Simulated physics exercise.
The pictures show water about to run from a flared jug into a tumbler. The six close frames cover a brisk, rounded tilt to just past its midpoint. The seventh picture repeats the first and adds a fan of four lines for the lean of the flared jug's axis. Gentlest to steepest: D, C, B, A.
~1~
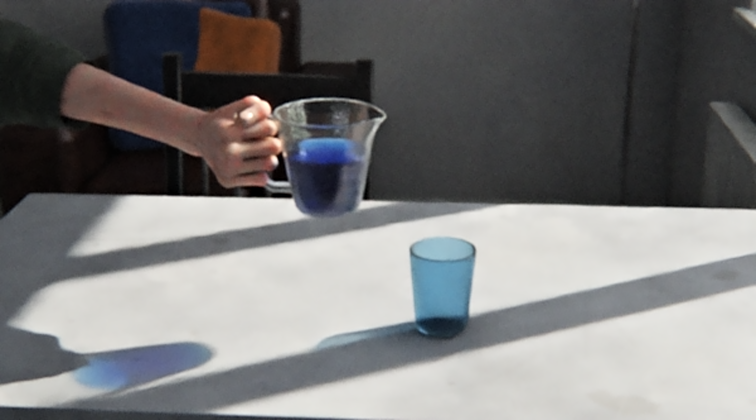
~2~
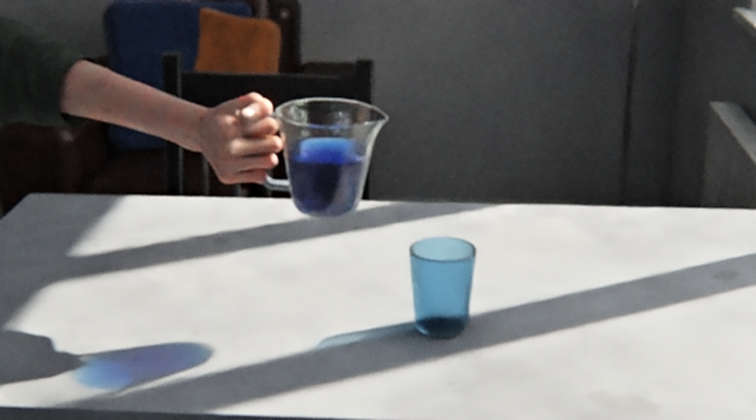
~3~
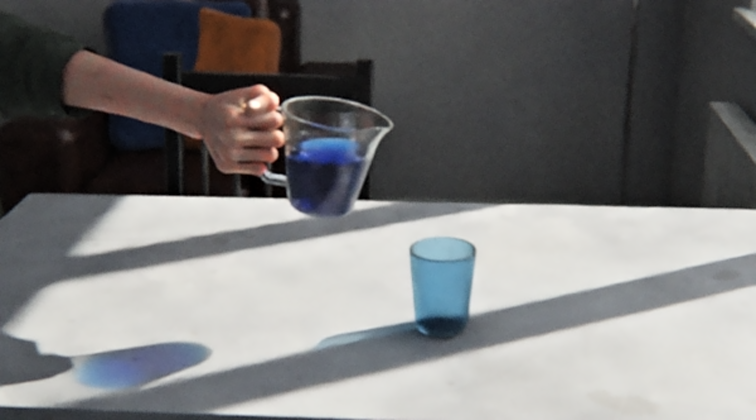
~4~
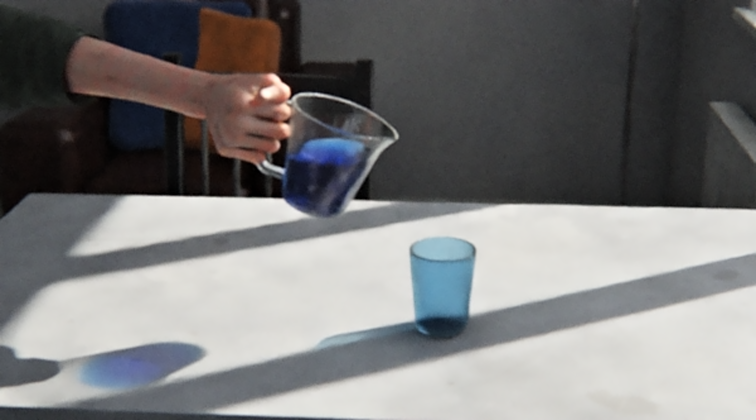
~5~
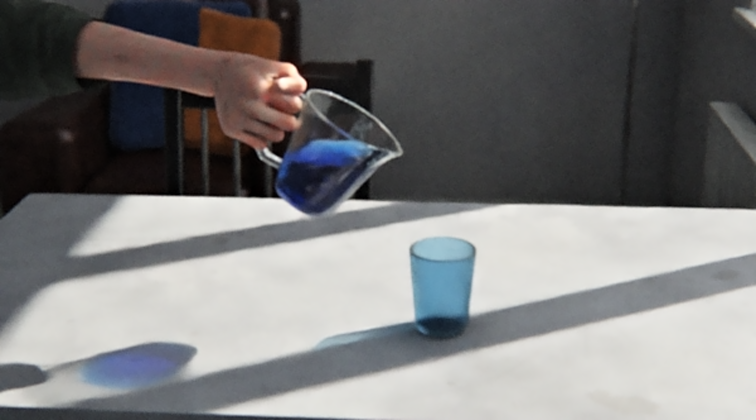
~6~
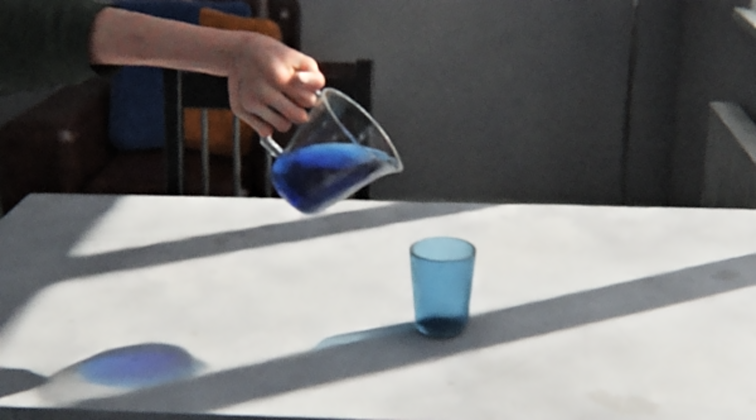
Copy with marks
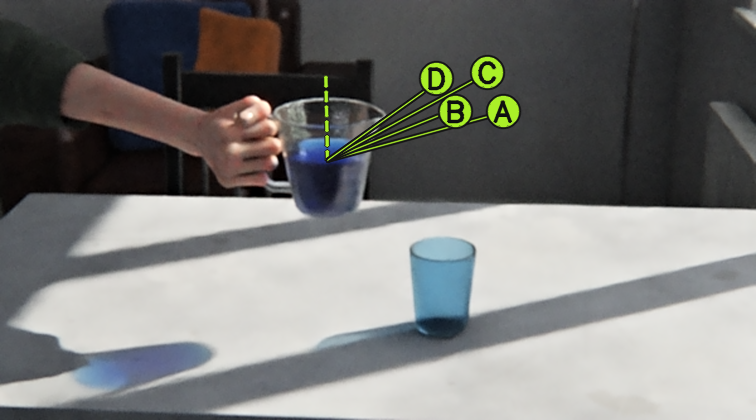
Above a pale sunlit table, a hand steadily tilts a glass jug of blue liquid rightward.
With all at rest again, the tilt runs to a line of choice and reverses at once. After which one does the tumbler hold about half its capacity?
Mark C does it best.
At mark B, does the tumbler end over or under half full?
Over.
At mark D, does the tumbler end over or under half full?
Under.
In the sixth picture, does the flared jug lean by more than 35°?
Yes.
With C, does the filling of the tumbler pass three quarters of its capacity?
No, it does not.
On the marked copy, A at (487, 116); B at (438, 115); C at (472, 81); D at (423, 91).
With A, the tumbler ends with about 87 % of what it can hold.
With B, the tumbler ends with about 68 % of what it can hold.
With C, the tumbler ends with about 48 % of what it can hold.
With D, the tumbler ends with about 28 % of what it can hold.
